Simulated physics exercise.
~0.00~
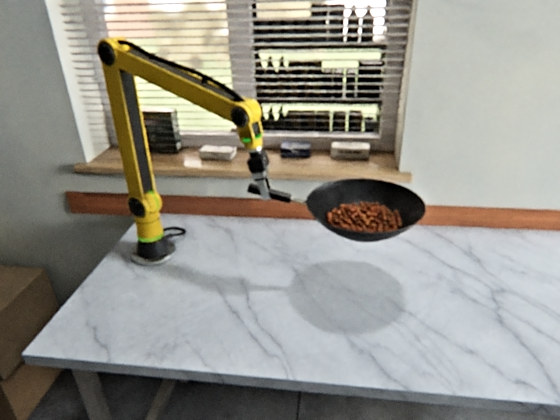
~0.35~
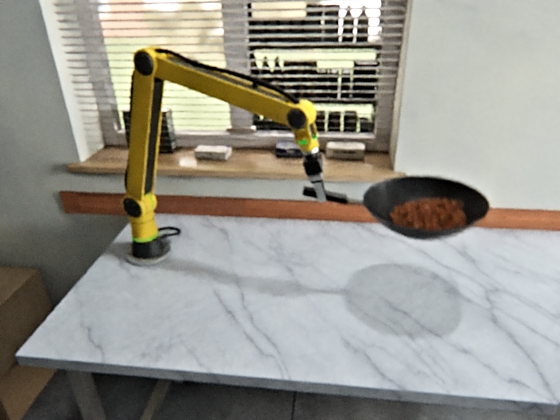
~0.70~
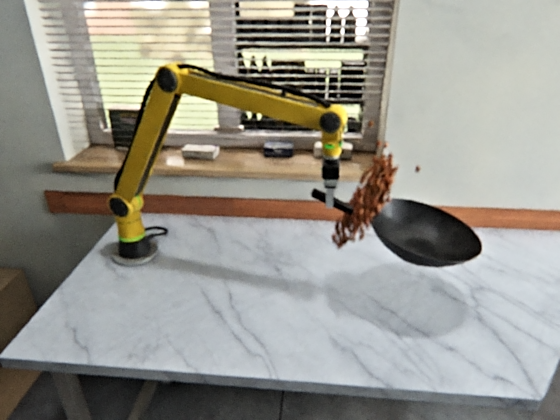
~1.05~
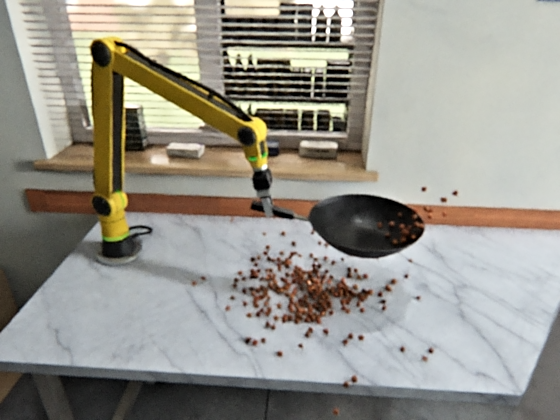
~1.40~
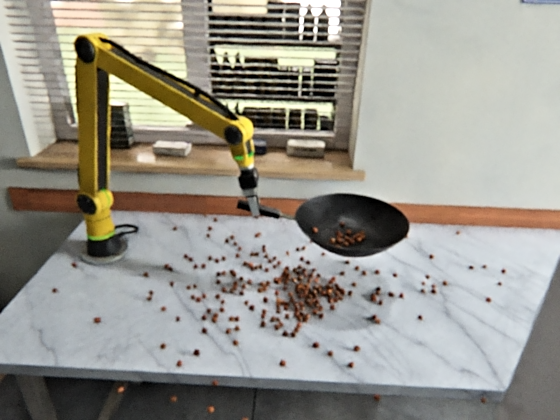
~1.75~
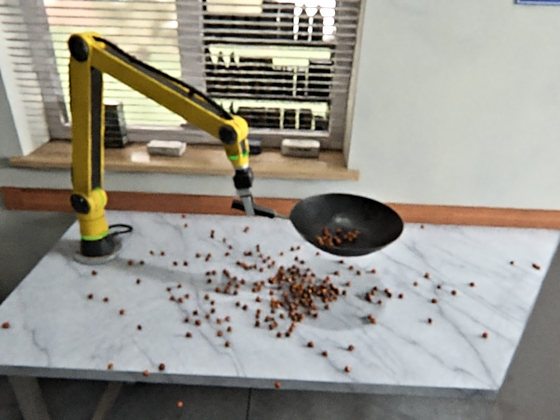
A yellow robot arm jerks a wok of hazelnuts, spilling most across the marble table.
